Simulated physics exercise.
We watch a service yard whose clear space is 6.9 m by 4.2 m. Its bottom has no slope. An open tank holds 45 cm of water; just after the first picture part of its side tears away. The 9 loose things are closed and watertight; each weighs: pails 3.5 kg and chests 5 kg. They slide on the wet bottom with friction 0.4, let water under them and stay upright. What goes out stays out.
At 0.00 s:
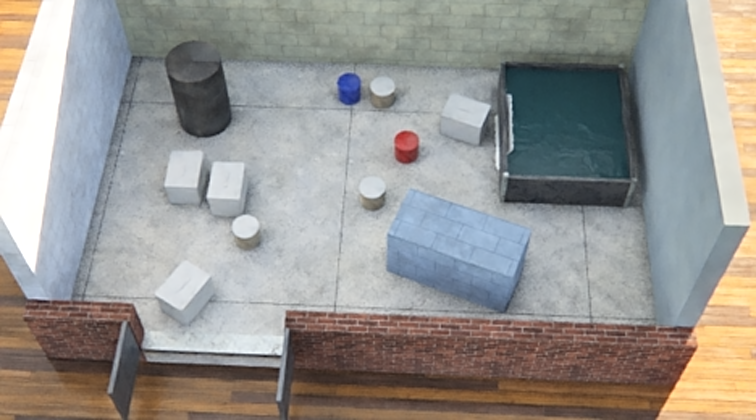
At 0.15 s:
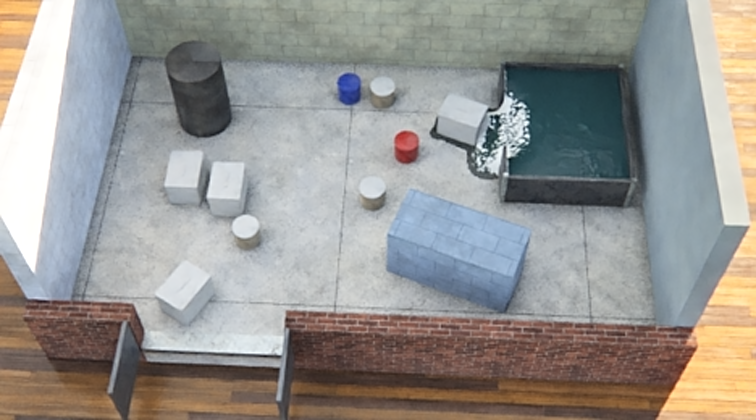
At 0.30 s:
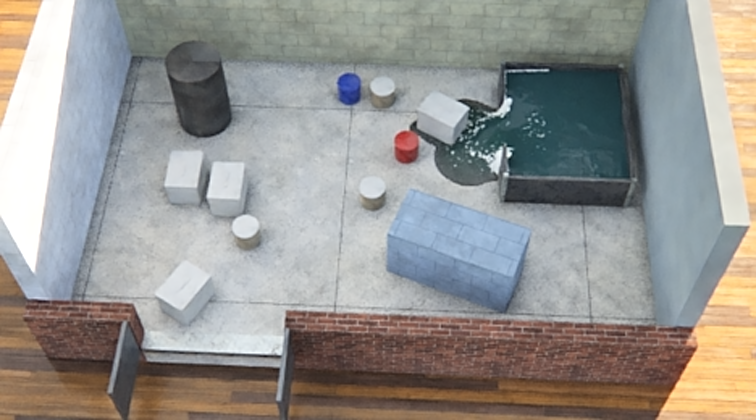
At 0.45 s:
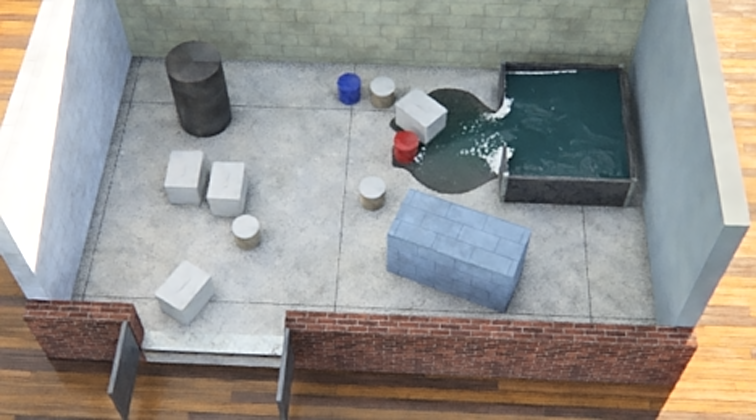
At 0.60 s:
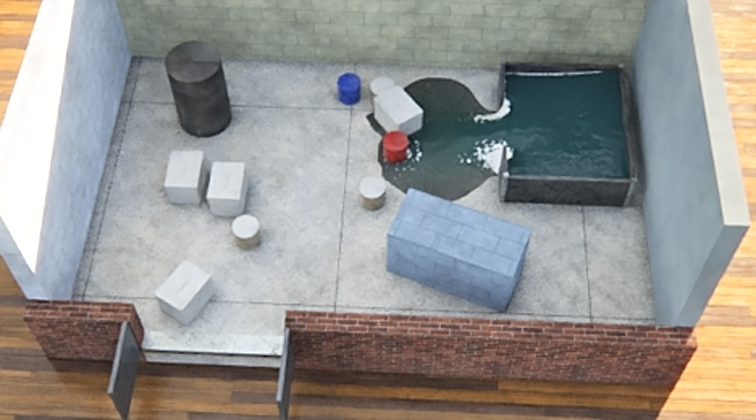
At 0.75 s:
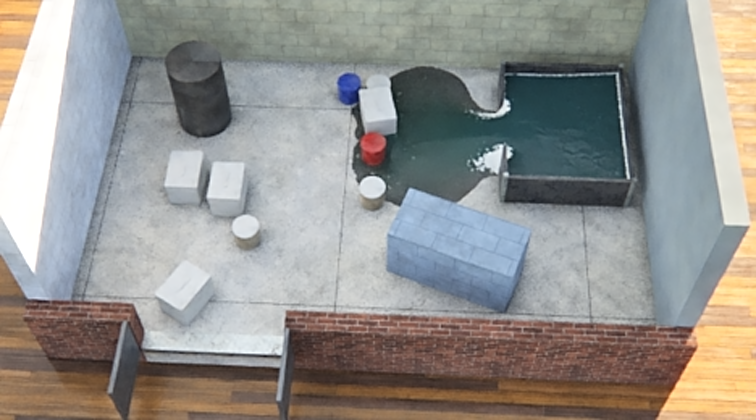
In a walled yard, water burst from the side of an open tank and spread left across the floor, pushing a pale box toward the back pails and then shifting the red pail left.
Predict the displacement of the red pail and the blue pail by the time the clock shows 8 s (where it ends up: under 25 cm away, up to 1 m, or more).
Red pail gets carried off, blue pail travels far.
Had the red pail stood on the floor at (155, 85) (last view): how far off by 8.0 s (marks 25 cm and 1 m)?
It ends far away.
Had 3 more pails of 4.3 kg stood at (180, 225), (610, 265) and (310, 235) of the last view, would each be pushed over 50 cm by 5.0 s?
In that order: Past it, less, more.
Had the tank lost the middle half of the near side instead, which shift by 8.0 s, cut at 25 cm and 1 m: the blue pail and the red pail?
Then the blue pail barely shifts, the red pail slides a little.
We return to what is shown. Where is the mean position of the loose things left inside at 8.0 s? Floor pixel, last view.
Near (206, 248).
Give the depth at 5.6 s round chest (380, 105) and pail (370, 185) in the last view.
Roughly 11 and 4 cm.
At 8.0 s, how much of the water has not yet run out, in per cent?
Some 88 per cent remains.
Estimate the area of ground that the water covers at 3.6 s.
Some 22 m2.
After 1.6 s the red pail is near (244, 156), 2.1 m from its start, aground; the blue pail is near (303, 60), 0.7 m from its start, aground; 0 of 9 are out; 1 afloat.
After 3.6 s the red pail is near (126, 135), 3.6 m from its start, afloat; the blue pail is near (130, 62), 2.9 m from its start, afloat; 0 of 9 are out; 6 afloat.
After 5.6 s the red pail is near (220, 155), 2.4 m from its start, afloat; the blue pail is near (154, 183), 2.9 m from its start, afloat; 0 of 9 are out; 7 afloat.
After 8.0 s the red pail is near (209, 155), 2.5 m from its start, afloat; the blue pail is near (263, 290), 3.3 m from its start, afloat; 3 of 9 are out; 6 afloat.
